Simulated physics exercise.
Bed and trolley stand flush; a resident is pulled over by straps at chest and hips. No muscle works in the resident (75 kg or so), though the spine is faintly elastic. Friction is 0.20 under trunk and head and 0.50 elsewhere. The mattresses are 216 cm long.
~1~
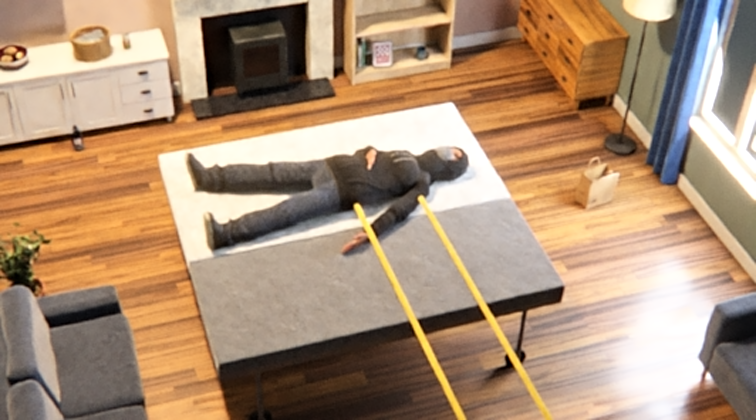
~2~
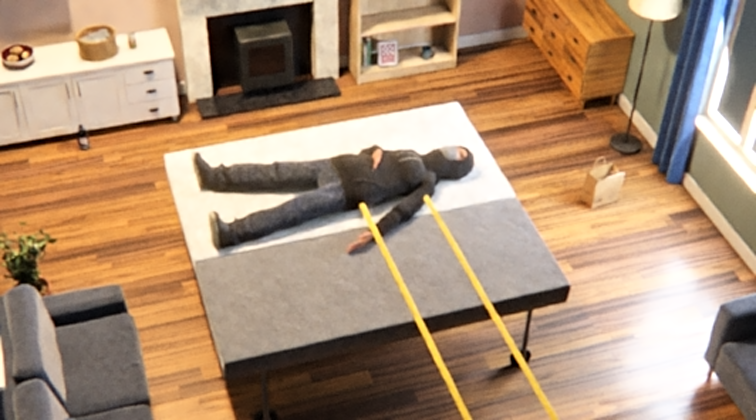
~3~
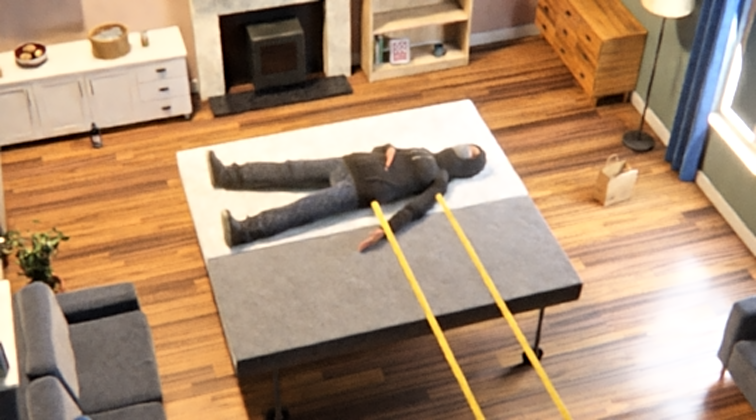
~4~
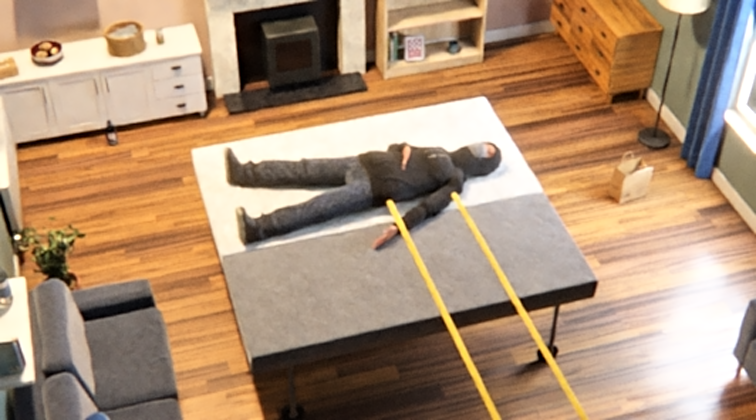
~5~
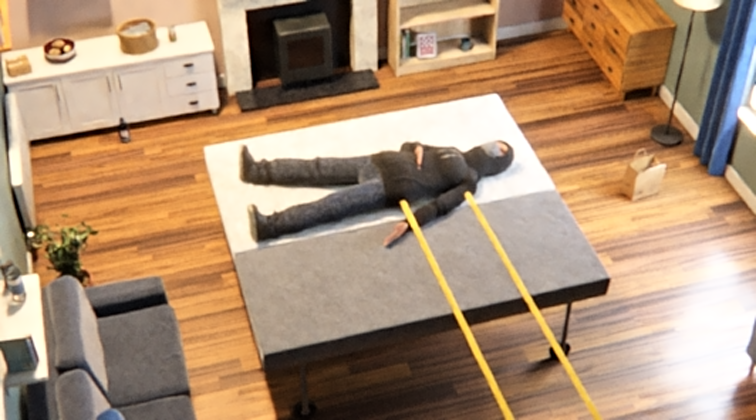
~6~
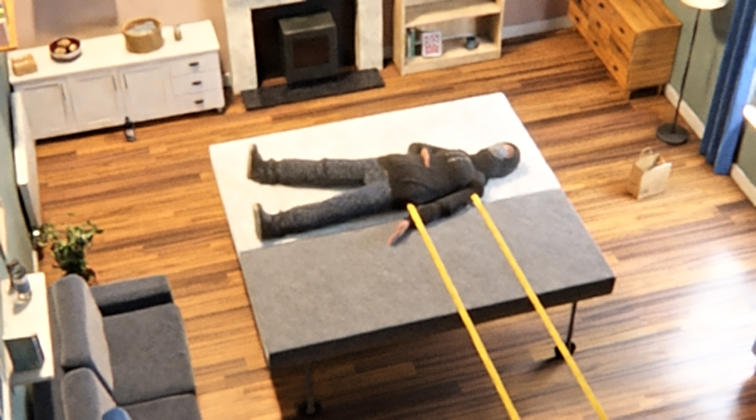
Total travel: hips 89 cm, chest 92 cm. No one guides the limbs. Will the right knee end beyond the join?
This time the right knee gets past the join.
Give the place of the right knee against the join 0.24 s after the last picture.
About 44 cm short of it.
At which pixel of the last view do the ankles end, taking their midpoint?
Around (317, 225).
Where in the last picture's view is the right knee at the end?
At about (380, 224).
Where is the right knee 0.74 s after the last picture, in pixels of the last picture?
At about (348, 192).
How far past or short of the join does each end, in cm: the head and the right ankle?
Head 56 past, right ankle 28 short.
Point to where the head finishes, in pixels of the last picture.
Around (557, 244).
Then, 0.24 s after the last picture the right knee is 44 cm short of the join, near (332, 176) in the last picture's view; the left hand 10 cm past the join.
Then, 0.74 s after the last picture the right knee is 26 cm short of the join, near (348, 192) in the last picture's view.
Then, 1.24 s after the last picture the right knee is 5 cm short of the join, near (367, 210) in the last picture's view; the left hand 57 cm past the join.
When all is still, head crosses the join; left hand crosses the join; right hand crosses the join; left ankle crosses the join; right ankle stops short of the join; right knee crosses the join.
